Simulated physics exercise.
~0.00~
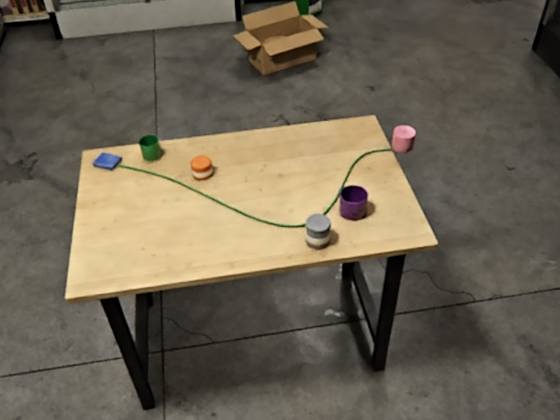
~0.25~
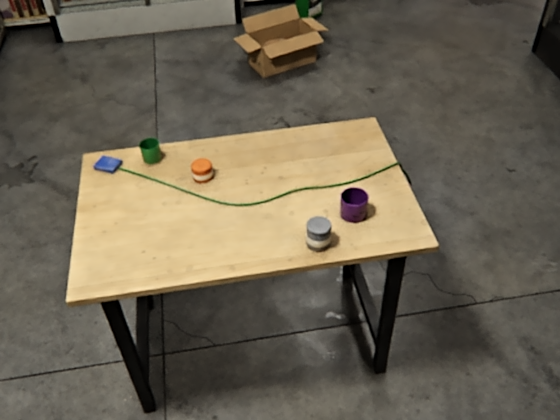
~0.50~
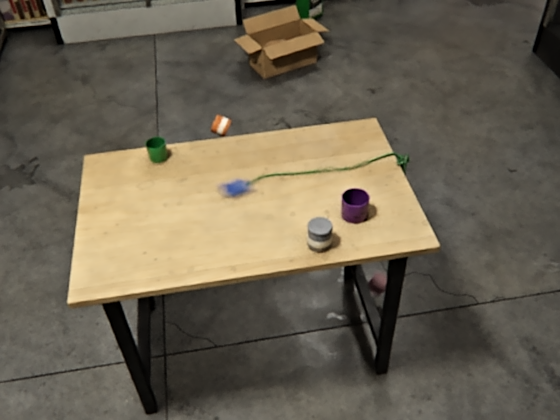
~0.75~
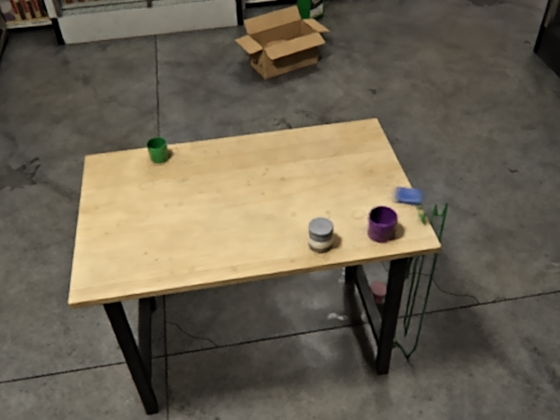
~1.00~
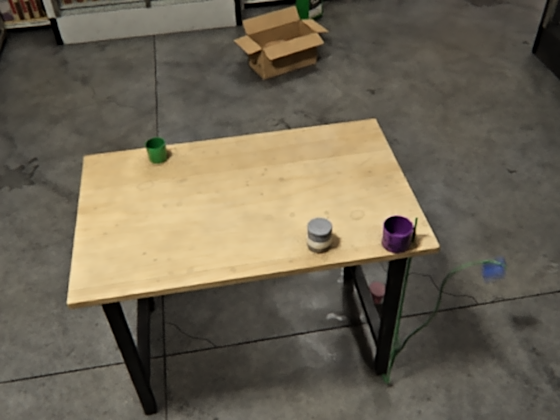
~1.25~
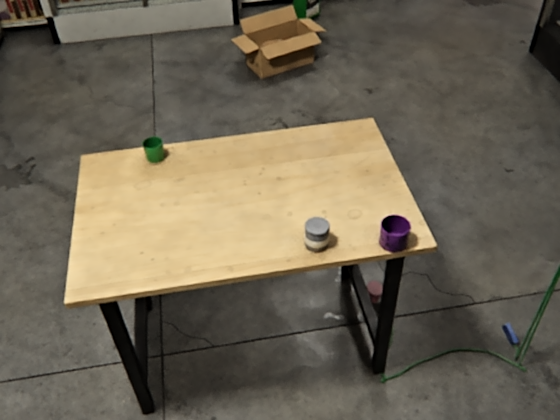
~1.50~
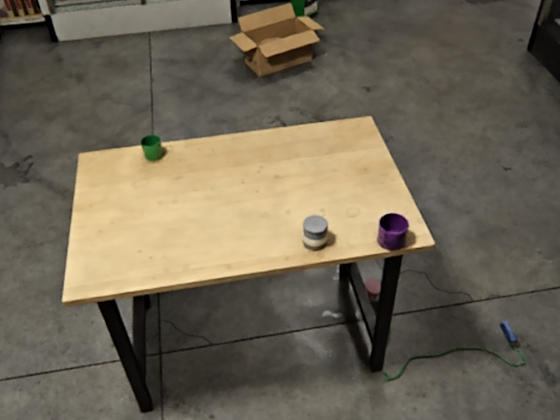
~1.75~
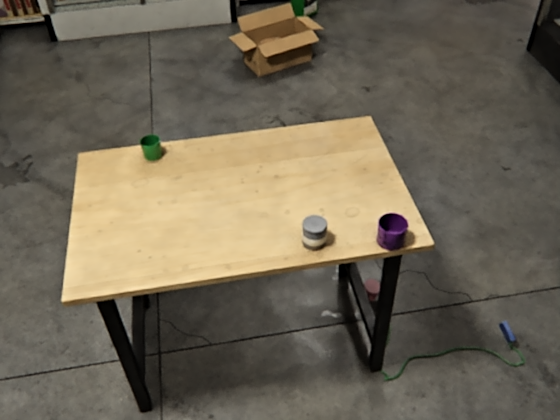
The clip opens on a wooden table holding a blue phone, green mug, orange canister, grey tin and purple mug, with a green cable running from the phone to a pink speaker hanging just past the right edge. The speaker drops, and the cable pulls straighter across the top. The phone slides right as the orange canister tips and goes over the far edge. The phone continues to the right edge, the purple mug shifting toward the near right corner, then falls with the cable to the floor. The green mug, grey tin and purple mug remain on the table.
